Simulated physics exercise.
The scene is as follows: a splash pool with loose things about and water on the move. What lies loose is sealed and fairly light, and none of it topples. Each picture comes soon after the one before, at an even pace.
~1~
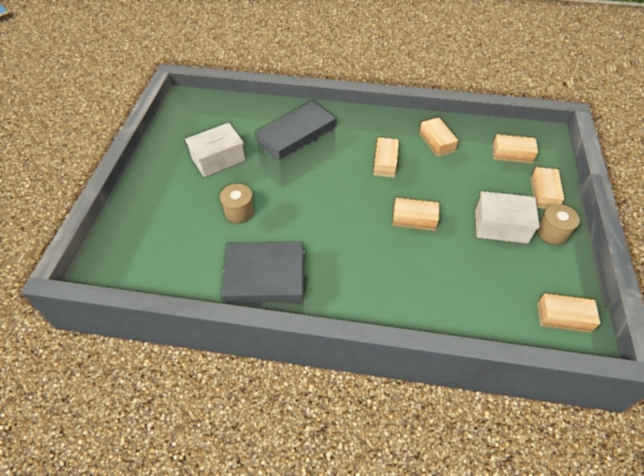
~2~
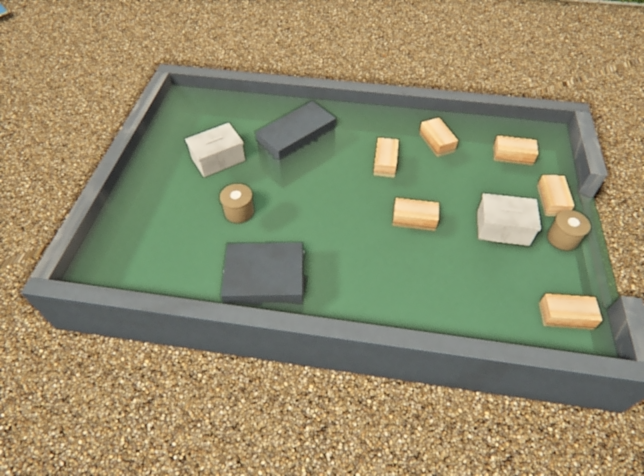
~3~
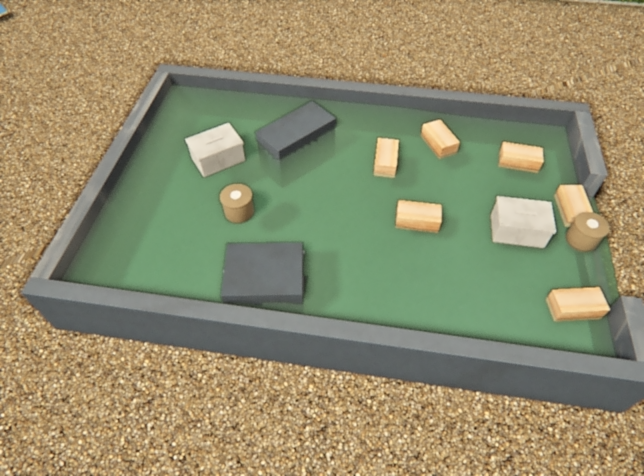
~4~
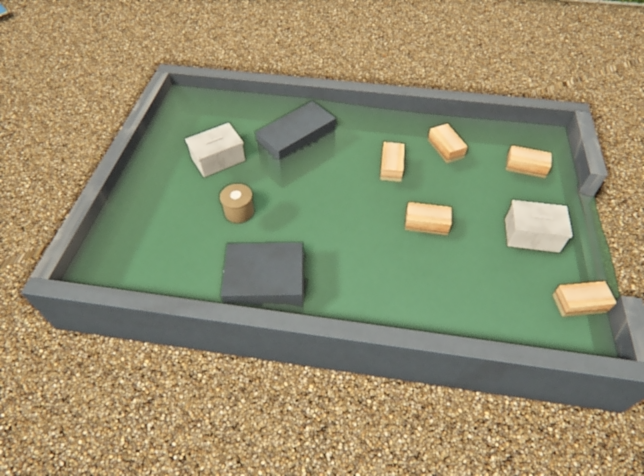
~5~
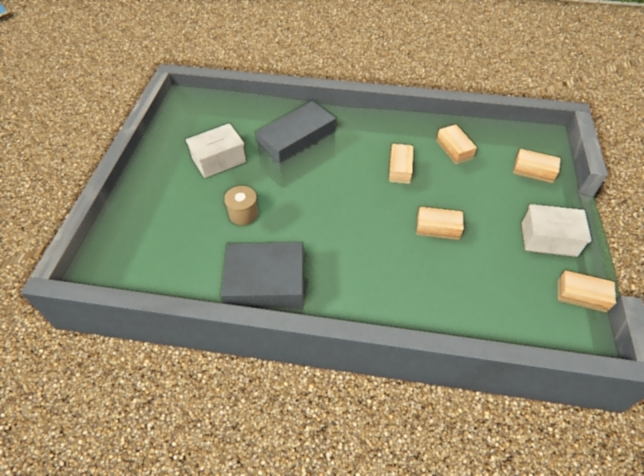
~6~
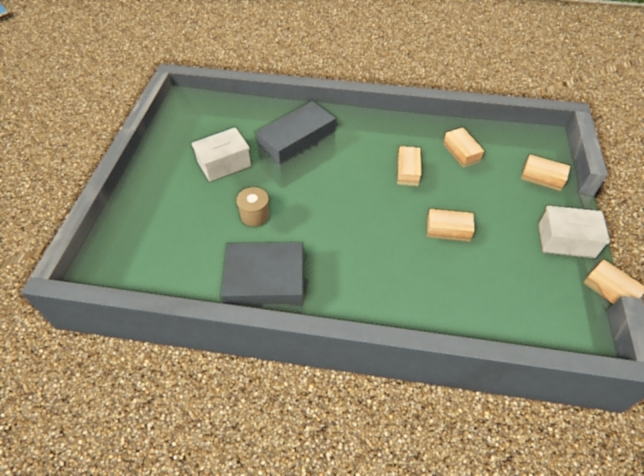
A walled green pool opens on the right, and floating blocks drift right toward the gap.
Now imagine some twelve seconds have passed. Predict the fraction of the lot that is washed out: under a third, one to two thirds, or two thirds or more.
Two thirds or more.
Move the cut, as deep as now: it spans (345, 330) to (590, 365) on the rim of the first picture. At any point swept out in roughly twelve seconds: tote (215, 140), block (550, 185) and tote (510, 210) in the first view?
Retained; lost; lost.
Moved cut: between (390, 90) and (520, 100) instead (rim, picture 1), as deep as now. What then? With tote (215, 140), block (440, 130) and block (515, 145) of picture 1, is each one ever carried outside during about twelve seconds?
Outcome by item: Retained / exited / exited.
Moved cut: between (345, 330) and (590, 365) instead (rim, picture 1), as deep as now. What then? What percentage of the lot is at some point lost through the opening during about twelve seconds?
About 60 %.
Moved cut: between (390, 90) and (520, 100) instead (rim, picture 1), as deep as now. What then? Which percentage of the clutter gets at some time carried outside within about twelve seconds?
My figure is 60 in a hundred.
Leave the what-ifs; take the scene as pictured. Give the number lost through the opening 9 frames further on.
Tally: 5.
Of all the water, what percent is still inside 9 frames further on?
Close to 76 per cent, I think.
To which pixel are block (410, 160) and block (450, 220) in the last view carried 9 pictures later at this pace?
Close to (468, 177) and (550, 240).
A moment on, 4 of 10 are out; 6 afloat.
Next, 5 of 10 are out; 5 afloat.
Later, 6 of 10 are out; 4 afloat.
In the end, 8 of 10 are out; 2 afloat.
